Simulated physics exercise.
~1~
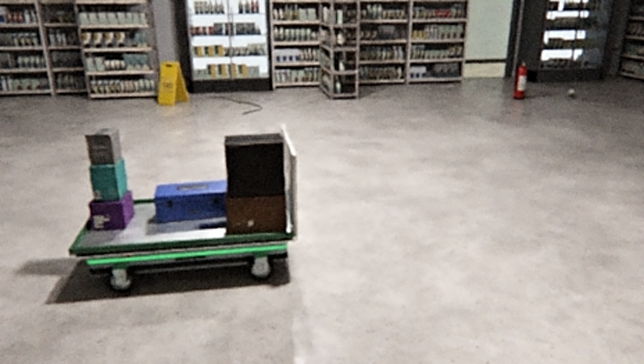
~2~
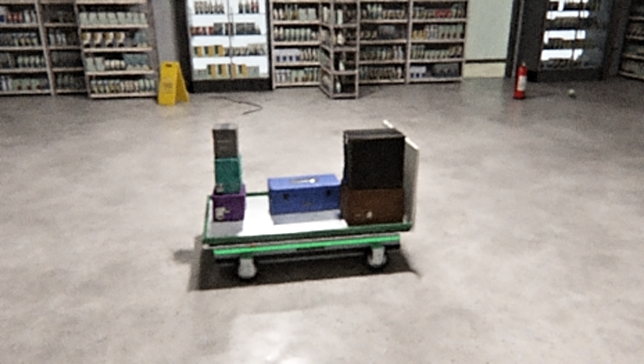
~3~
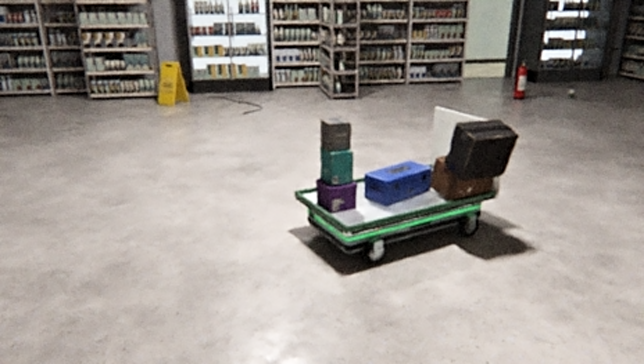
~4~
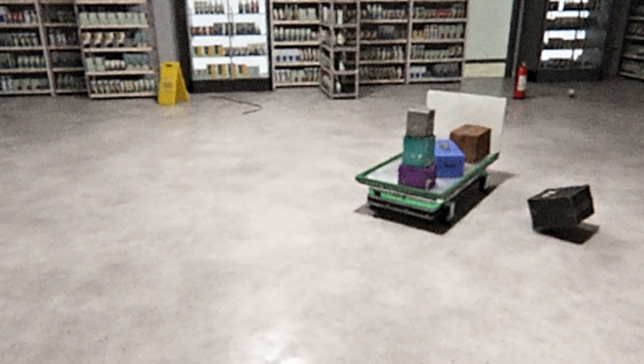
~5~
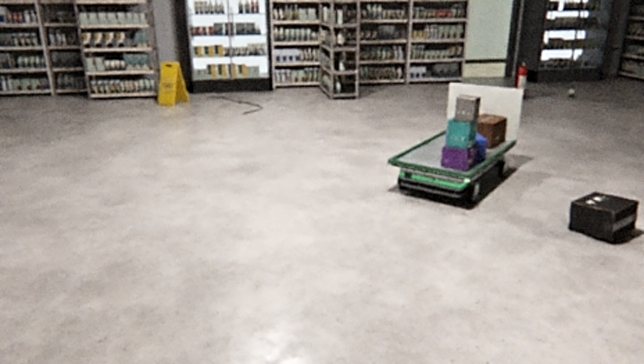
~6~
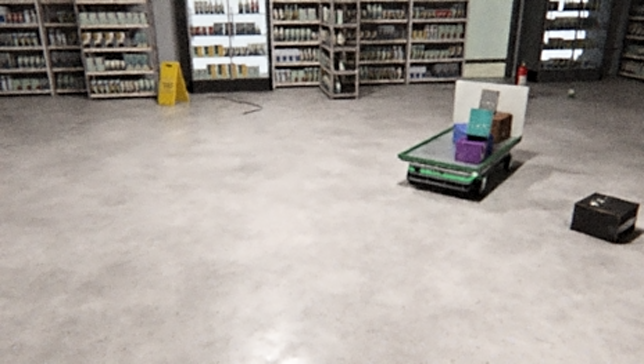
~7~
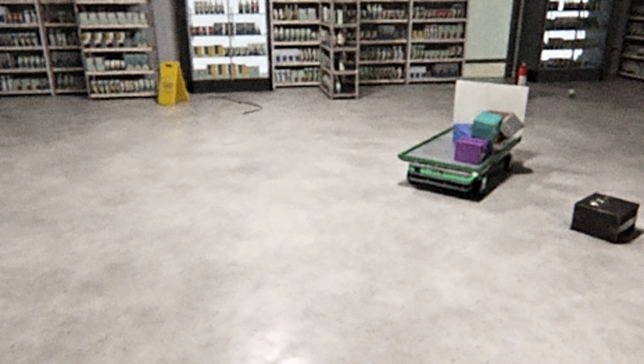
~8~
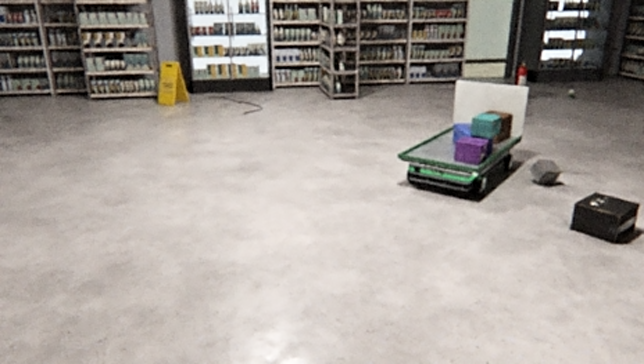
Loaded cart rolling right and turning away, its black box tumbling to the floor, then stopping as turquoise and grey boxes topple.
